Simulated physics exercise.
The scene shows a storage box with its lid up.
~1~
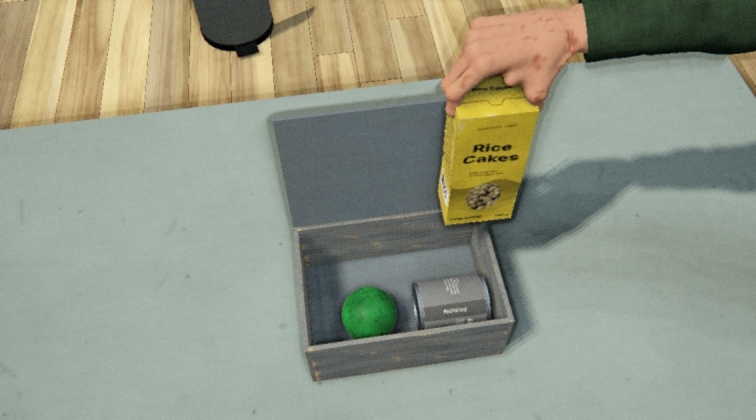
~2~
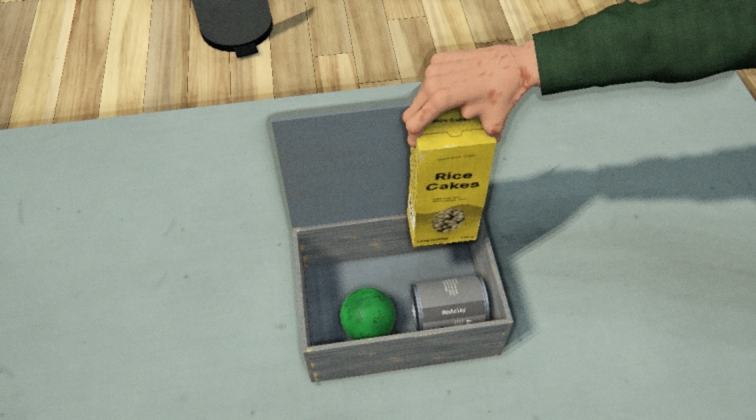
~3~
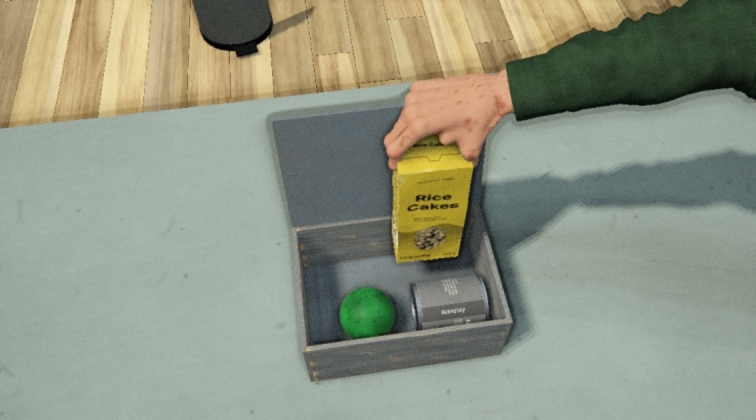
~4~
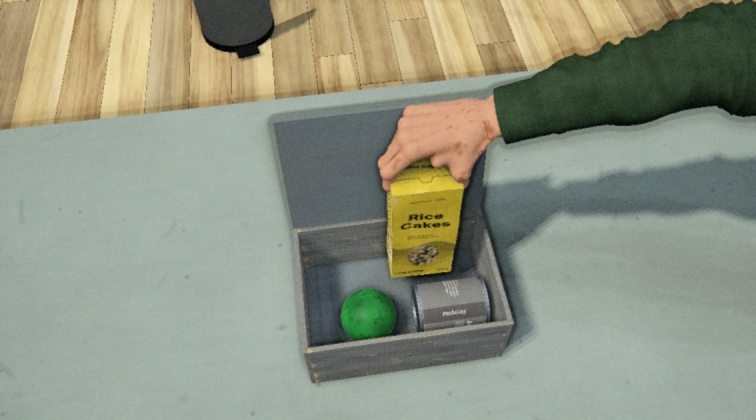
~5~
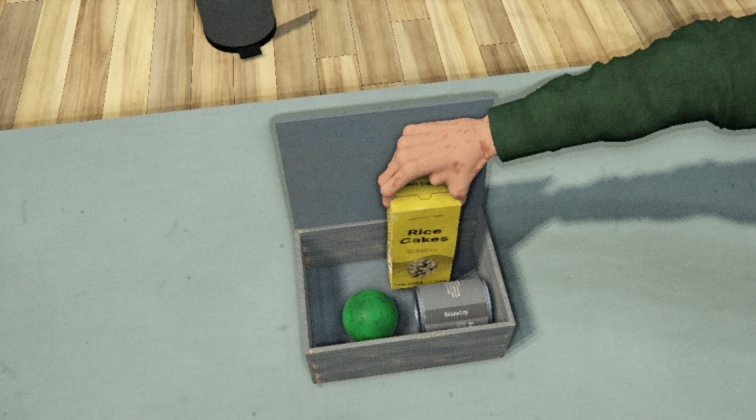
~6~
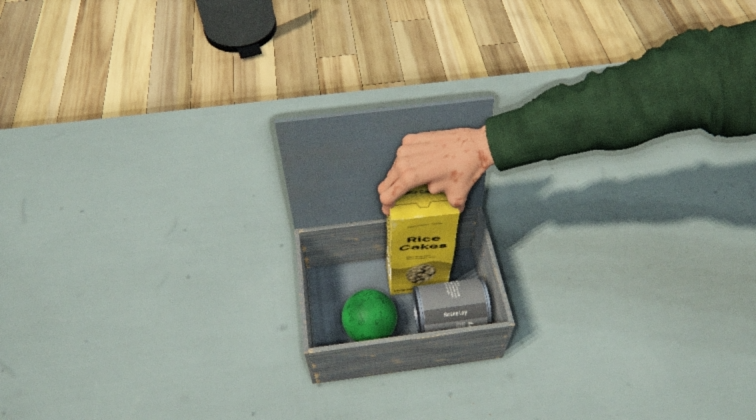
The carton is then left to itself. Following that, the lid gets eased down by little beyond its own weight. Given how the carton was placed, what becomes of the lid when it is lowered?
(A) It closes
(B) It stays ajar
Option B: It stays ajar.
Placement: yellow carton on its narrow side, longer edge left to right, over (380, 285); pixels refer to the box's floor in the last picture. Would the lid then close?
Well, in that case it fits down fine.
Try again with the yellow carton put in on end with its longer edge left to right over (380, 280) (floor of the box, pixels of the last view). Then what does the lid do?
Put it in like that and the lid can't get down.
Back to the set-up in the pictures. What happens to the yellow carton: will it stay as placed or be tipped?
Once everything settles, it keeps its original angle.
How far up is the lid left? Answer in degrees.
Measured angle - around 85°.
Then, 1.00 s on from there, lid starting down.
Then, 1.60 s on from there, lid 83° above the rim.
Then, 3.90 s on from there, yellow carton resting near (419, 241).
In the end, lid 83° above the rim; all 3 unmoved. At the end, from the last picture's camera, yellow carton near (419, 241).
